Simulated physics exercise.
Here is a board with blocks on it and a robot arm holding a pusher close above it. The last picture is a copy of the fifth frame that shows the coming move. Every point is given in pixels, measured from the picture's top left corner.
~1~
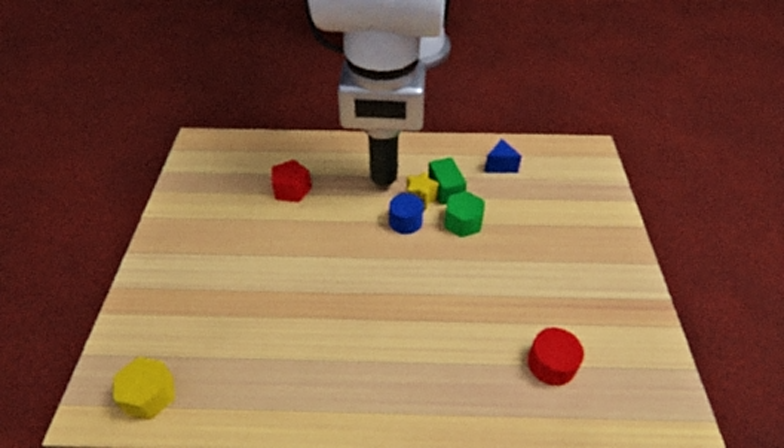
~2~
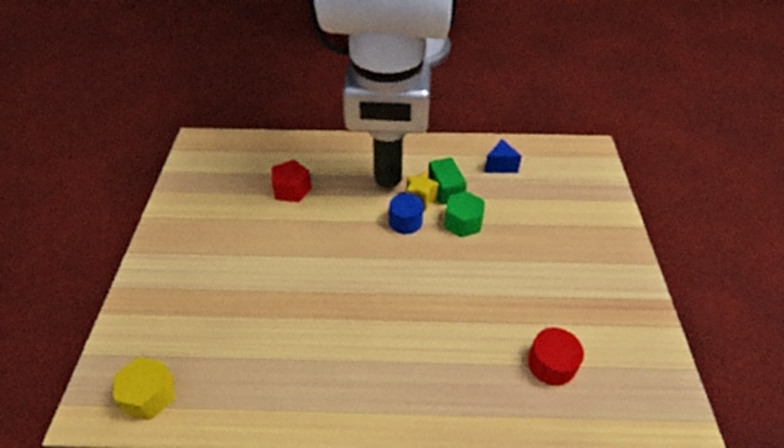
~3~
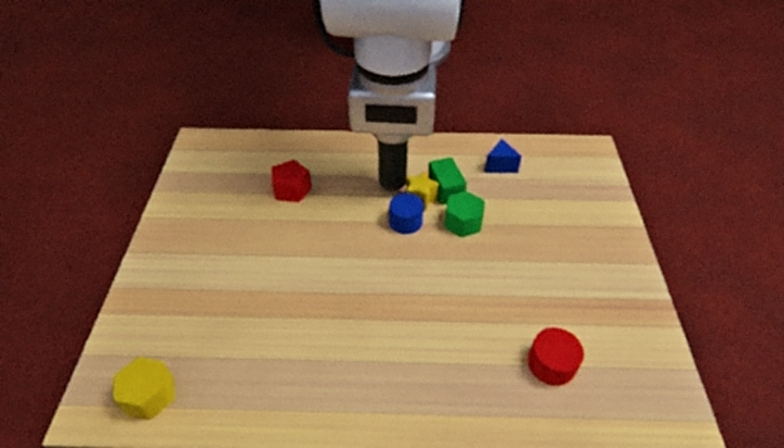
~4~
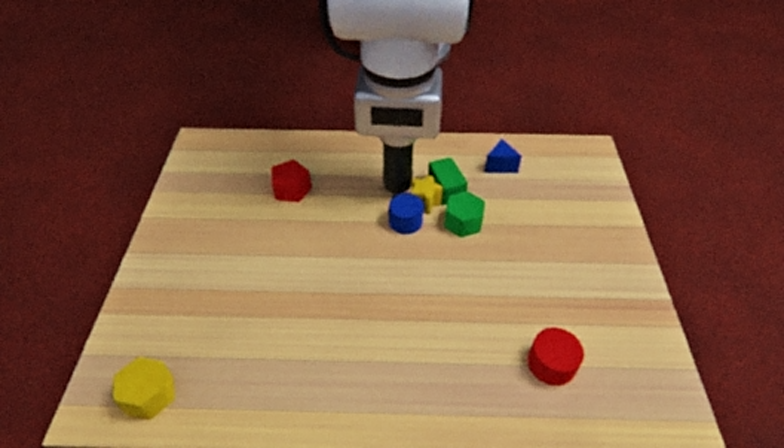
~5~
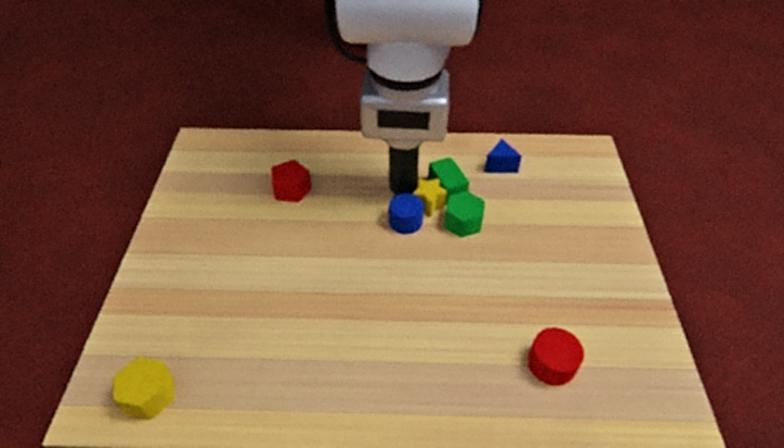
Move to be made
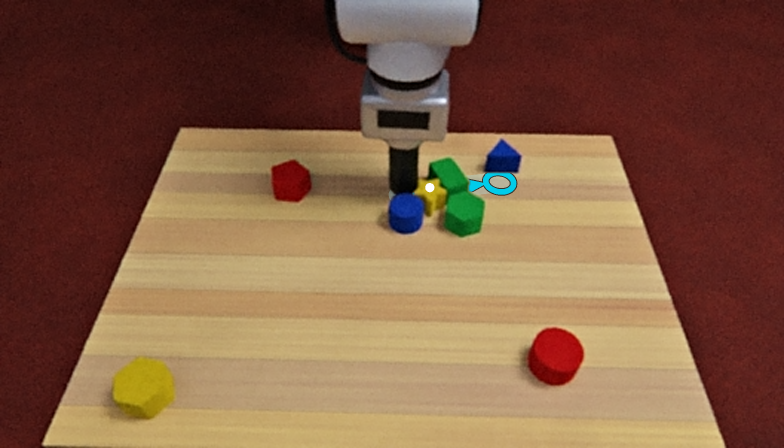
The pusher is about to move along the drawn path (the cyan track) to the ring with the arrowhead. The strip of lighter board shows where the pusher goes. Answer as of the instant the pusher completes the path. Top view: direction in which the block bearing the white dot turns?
Clockwise, from overhead.
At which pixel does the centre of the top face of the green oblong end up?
At (528, 157).
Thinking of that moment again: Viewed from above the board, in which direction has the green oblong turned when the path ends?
Anticlockwise, looking down.
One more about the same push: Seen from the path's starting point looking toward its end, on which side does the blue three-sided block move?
The answer is left: Facing from the path's start to its end, that's where the blue three-sided block shifts.
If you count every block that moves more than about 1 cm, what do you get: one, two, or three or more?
My best guess is that three blocks or more move over 1 cm.
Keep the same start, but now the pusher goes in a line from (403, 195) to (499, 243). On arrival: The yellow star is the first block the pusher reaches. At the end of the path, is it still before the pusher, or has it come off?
It keeps leading.
Path on the board, from (403, 195) directly to (500, 182); the dot is on the yellow star.
What follows on the original path. One third of the way, pusher (438, 182); yellow star (442, 191), turned 70° clockwise; green oblong (465, 169); green six-sided block (469, 207).
Two thirds of the way, pusher (469, 177); yellow star (443, 190), turned 85° clockwise; green oblong (497, 165); green six-sided block (469, 208); blue three-sided block (517, 145).
At the end, pusher (501, 174); yellow star (443, 190), turned 85° clockwise; green oblong (528, 157), turned 20° anticlockwise; green six-sided block (469, 208); blue three-sided block (532, 139), turned 20° clockwise.
